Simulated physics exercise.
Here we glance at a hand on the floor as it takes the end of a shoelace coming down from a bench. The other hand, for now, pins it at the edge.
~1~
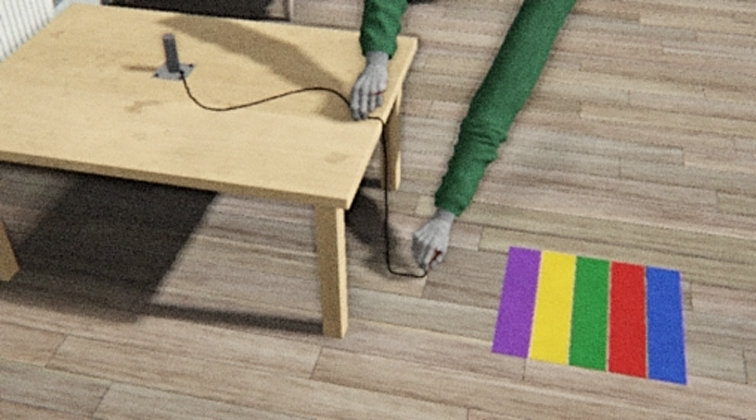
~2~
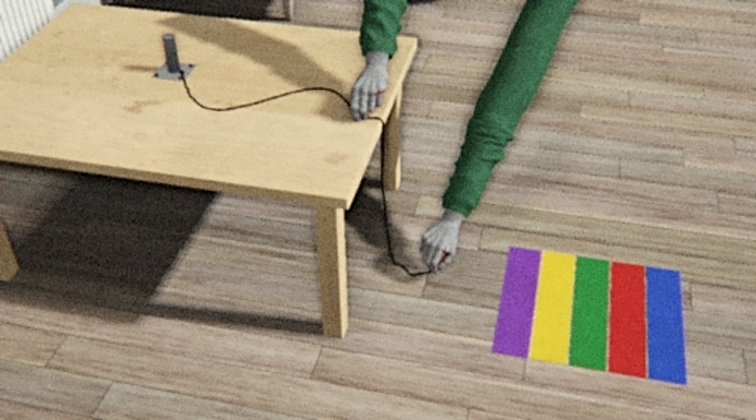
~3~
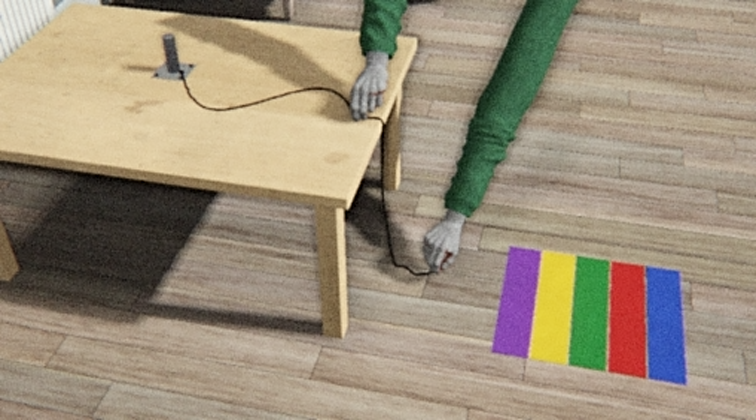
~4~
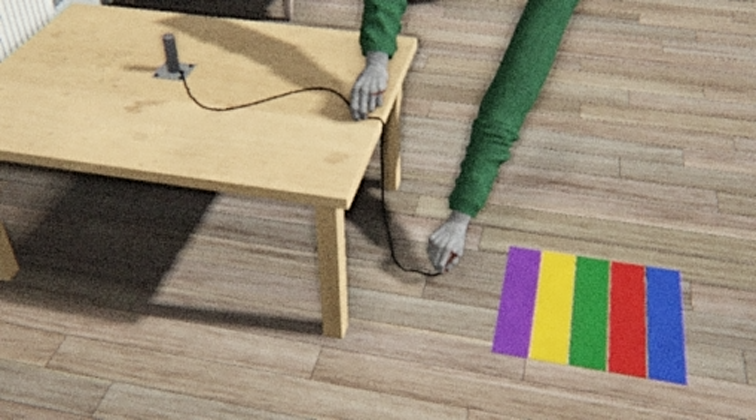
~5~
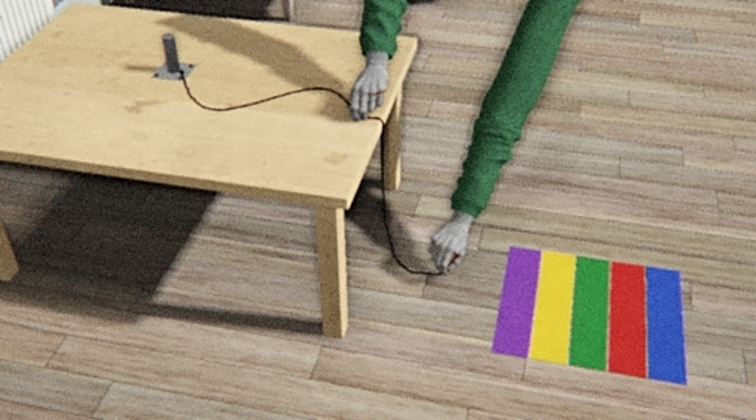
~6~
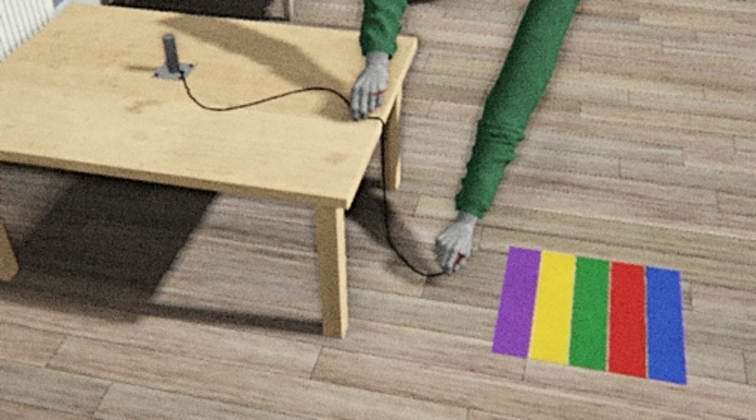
On a wooden floor beside a bench, a hand draws a dark lace's end slightly right while another pins it above.
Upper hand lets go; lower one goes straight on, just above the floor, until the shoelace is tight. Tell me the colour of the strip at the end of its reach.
It is red.
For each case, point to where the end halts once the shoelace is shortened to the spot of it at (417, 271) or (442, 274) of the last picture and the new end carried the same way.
Case by case: Roughly (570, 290), then roughly (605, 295).
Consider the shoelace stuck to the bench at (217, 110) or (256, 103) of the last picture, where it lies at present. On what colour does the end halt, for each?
The first attempt gives green; the other gives green.
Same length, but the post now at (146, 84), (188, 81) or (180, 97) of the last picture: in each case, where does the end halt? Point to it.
Places per try: (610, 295); (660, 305); (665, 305).
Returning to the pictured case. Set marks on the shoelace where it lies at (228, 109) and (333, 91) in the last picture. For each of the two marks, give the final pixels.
Roughly at (273, 90), and the other roughly at (376, 111).
Early on, end near (558, 288); over yellow.
Midway, end near (604, 295); over green.
At the end of the slack, end near (632, 299); over red. The end stops over the red strip.
